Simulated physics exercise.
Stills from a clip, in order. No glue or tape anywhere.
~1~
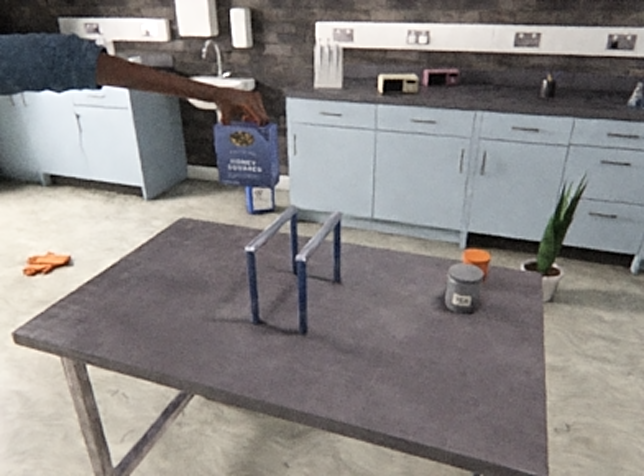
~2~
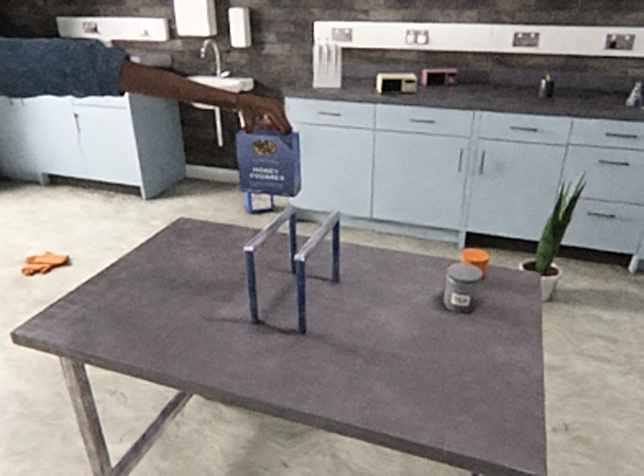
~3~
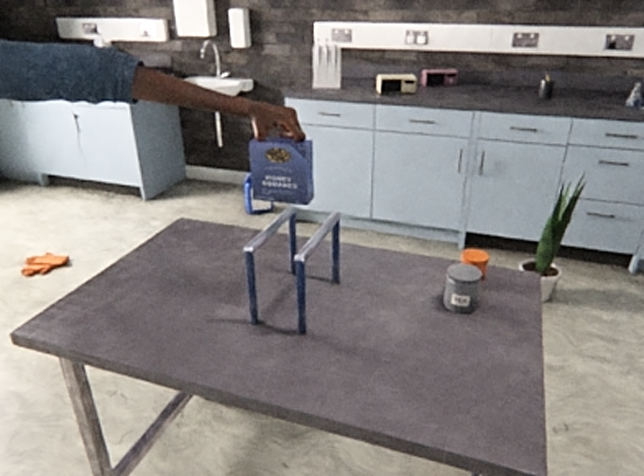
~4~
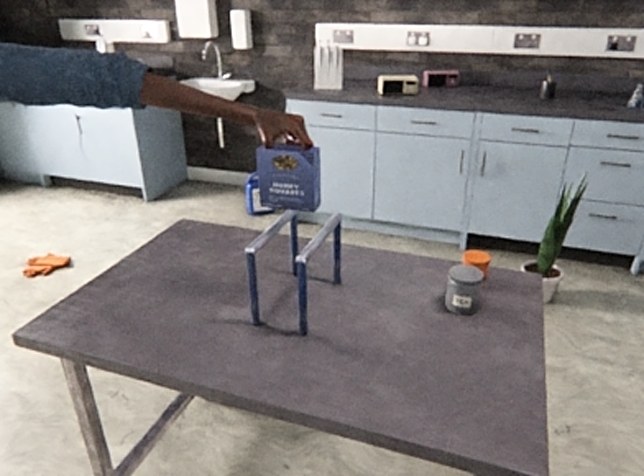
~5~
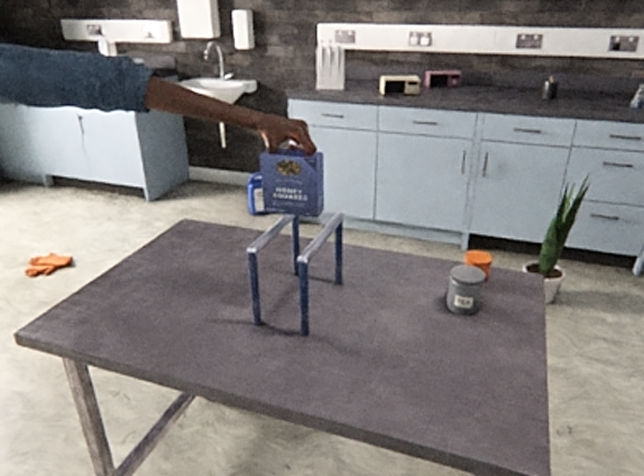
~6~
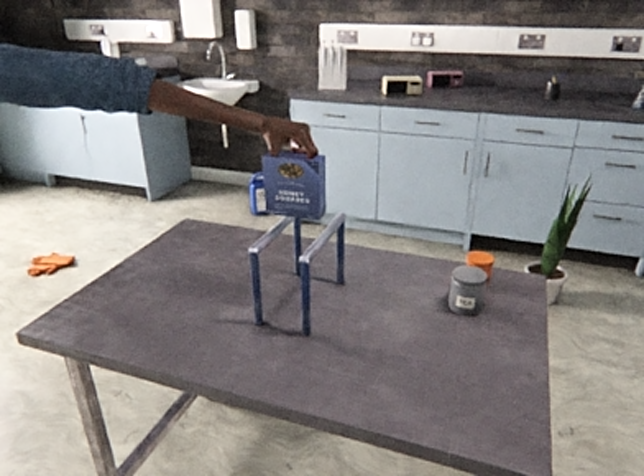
A dark-skinned arm in a blue sleeve reaches in from the left of a kitchen-like room, seen from slightly above. A grey table holds a blue rack with two rails, a grey tin and an orange tin to the right, with pale blue cabinets behind. The hand carries a blue packet rightward and down, slowing above the rails, while the view shifts very slightly.
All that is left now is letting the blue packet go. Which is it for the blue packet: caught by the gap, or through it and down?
The blue packet is caught by the gap.
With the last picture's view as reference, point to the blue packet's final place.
Near pixel (300, 213).
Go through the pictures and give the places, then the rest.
Being brought over the gap; blue packet (247, 155); orange tin (475, 268), in the first frame.
Being brought over the gap; blue packet (270, 163); orange tin (474, 267), in the second frame.
Being brought over the gap; blue packet (282, 171); orange tin (474, 268), in the third frame.
Being brought over the gap; blue packet (290, 178); orange tin (475, 269), in the fourth frame.
Being brought over the gap; blue packet (293, 182); orange tin (477, 269), in the fifth frame.
Poised above the slot; blue packet (295, 185); orange tin (479, 270), in the sixth frame.
Then, 0.20 s past the last view, blue packet displaced a little near (295, 201).
Then, 0.30 s past the last view, as before.
Then, 0.50 s past the last view, blue packet rocked 40° from its first pose near (301, 213).
Finally, down or leaning hard on the stand or table, blue packet; the other 2 still in place. Final places as the last picture's camera would see them, blue packet near (300, 213). The packet stays on top.
